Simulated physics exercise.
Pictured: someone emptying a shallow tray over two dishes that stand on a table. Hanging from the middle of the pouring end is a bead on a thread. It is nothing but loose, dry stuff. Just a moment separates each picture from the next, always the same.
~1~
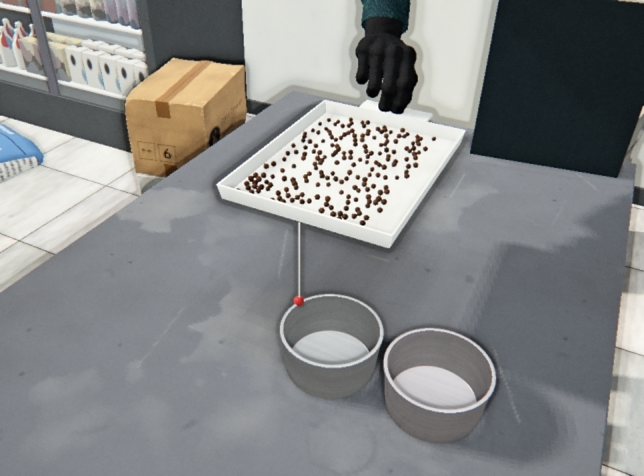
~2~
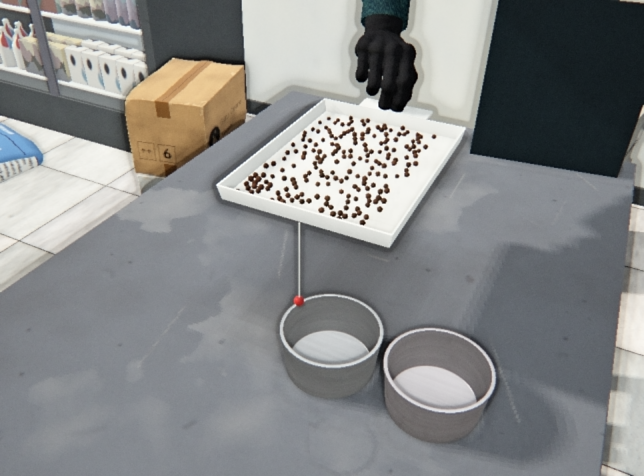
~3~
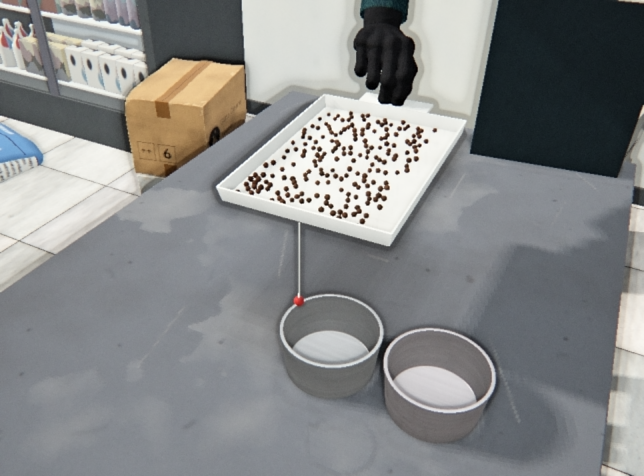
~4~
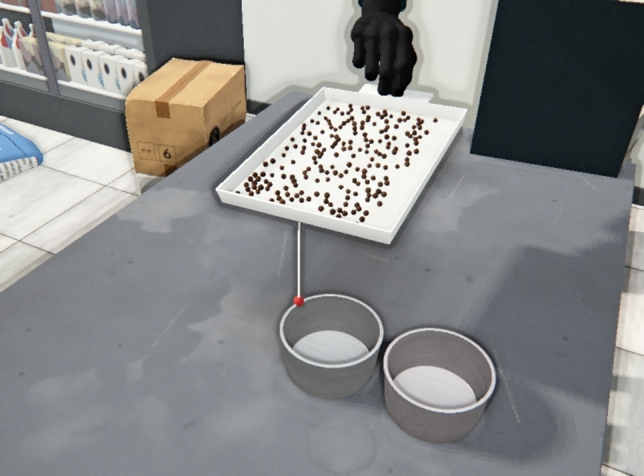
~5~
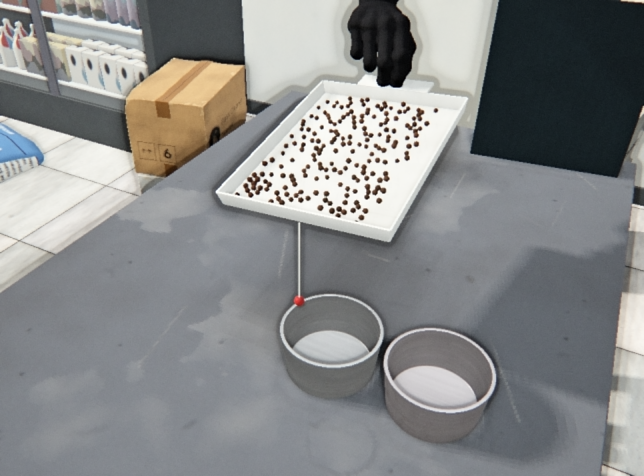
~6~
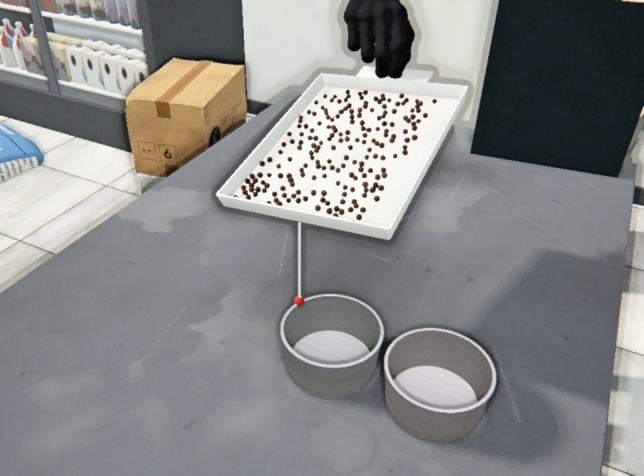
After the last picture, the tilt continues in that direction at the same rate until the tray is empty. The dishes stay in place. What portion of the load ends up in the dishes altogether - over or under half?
Under.
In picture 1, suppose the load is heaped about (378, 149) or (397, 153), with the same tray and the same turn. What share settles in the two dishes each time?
Roughly 0 % and then 0 %.
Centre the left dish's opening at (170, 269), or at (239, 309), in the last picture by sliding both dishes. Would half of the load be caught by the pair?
First try: Higher than half; second try: Higher than half.
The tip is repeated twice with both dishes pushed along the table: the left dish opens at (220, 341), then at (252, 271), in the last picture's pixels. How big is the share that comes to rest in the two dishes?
Around 0 % followed by around 70 %.
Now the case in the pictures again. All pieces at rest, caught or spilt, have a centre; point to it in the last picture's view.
I'd say the middle ends up at about (204, 333).
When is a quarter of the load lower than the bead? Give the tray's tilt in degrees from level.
At some 95 degrees.
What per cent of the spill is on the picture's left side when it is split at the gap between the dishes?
It amounts to some 100 percent.
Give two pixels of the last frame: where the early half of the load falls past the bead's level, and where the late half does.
The opening part goes through (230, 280); what follows goes through (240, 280).
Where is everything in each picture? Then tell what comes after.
In the first frame, corners of the pouring end near (221, 184) and (390, 233), level; middle of the load near (337, 163), allspice berries; left dish near (309, 376); right dish near (420, 421); bead on its thread near (299, 301).
In the second frame, corners of the pouring end near (221, 184) and (390, 232), level; middle of the load near (337, 162).
In the third frame, corners of the pouring end near (221, 186) and (390, 231), tipped barely, lowest at the left corner; middle of the load near (337, 159).
In the fourth frame, corners of the pouring end near (220, 188) and (389, 229), tipped a little, lowest at the left corner; middle of the load near (336, 155).
In the fifth frame, corners of the pouring end near (220, 191) and (388, 228), tipped a little, lowest at the left corner; middle of the load near (336, 151).
In the sixth frame, corners of the pouring end near (220, 193) and (388, 226), tipped a little, lowest at the left corner; middle of the load near (333, 148); left dish near (309, 376); right dish near (420, 421).
Shortly afterwards, tray tipped steeply; all but a few on the tray; only a few outside both; only a few in the air.
Next, tray tipped right over; near a quarter on the tray; near half outside both; near a quarter in the air.
Some moments later, tray tipped past a quarter turn; the whole lot outside both.
In the end, tray tipped past a quarter turn; none at all in the right dish; none at all in the left dish; the whole lot outside both.
